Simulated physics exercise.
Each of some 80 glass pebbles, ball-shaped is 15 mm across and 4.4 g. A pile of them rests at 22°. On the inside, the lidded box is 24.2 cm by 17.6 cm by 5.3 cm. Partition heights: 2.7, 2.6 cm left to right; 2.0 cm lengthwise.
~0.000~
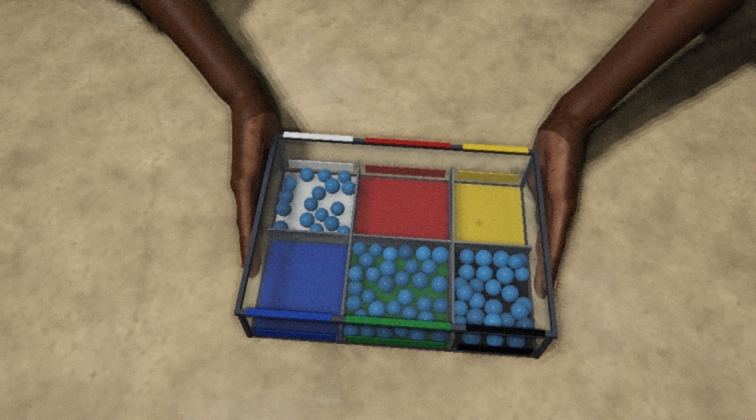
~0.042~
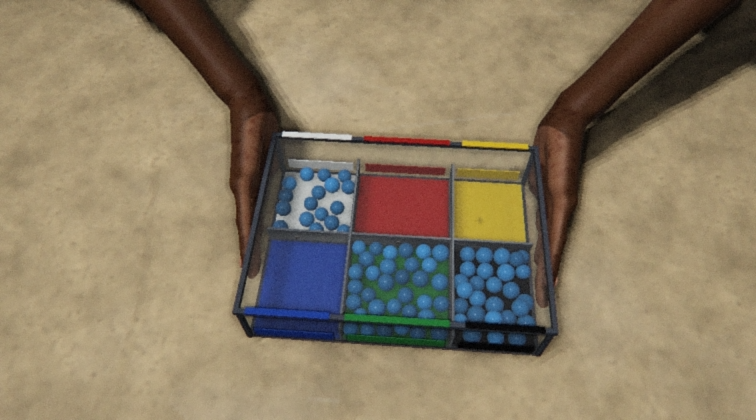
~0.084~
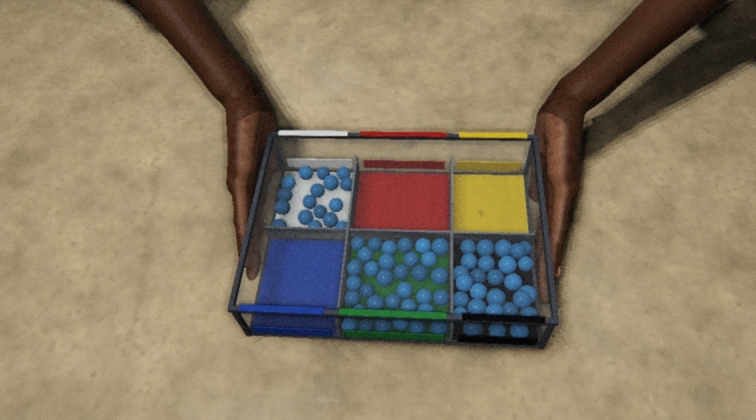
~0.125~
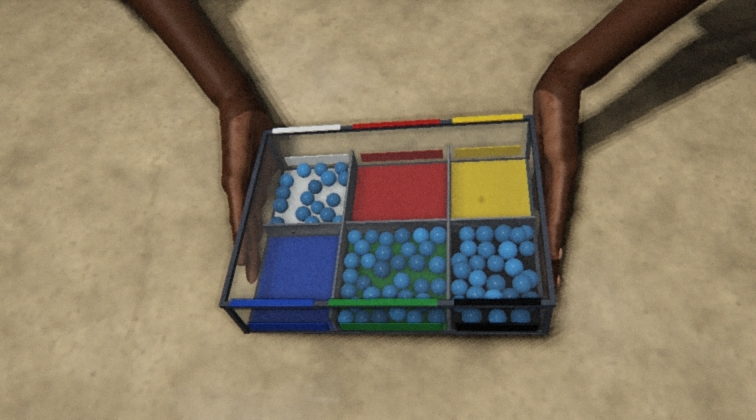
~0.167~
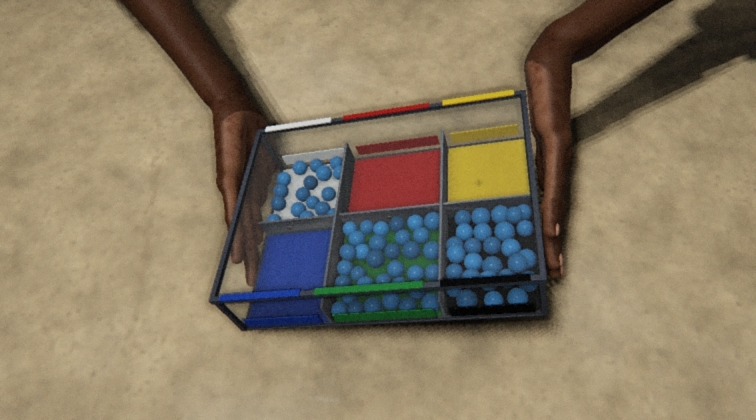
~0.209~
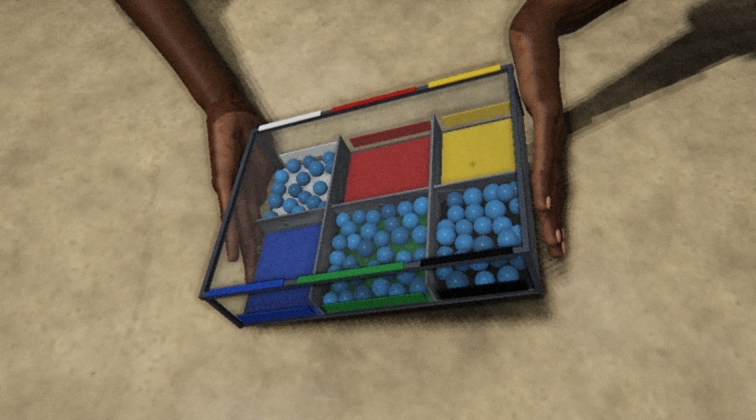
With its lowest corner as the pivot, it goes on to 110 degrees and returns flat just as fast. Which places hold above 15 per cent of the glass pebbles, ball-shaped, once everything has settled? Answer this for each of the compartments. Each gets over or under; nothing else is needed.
Red ends under. Blue ends over. Green ends under. Yellow ends under. White ends over. Black ends under.
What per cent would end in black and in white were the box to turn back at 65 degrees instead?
Shares: Black 15, white 25, in per cent.
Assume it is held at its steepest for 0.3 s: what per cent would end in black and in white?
Black keeps 0% and white keeps 65%.
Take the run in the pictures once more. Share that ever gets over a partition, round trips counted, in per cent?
Roughly 75 %.
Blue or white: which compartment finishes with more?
The white one has more.
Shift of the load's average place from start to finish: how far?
Around 9.5 centimetres.
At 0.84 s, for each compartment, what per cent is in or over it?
You'd see red at 5, blue at 20, green at 30, yellow at 5, white at 25 and black at 15 per cent.
After 0.84 s, tilt 109 degrees; red 5 %, blue 20 %, green 30 %, yellow 5 %, white 25 %, black 15 %.
After 1.26 s, tilt 46 degrees; red 5 %, blue 35 %, green 5 %, white 55 %.
Then, at 1.75 s, tilt 0 degrees; red 5 %, blue 35 %, green 5 %, white 55 %.
In the end, at 2.5 s, red 5 %, blue 35 %, green 5 %, yellow 0 %, white 55 %, black 0 %.
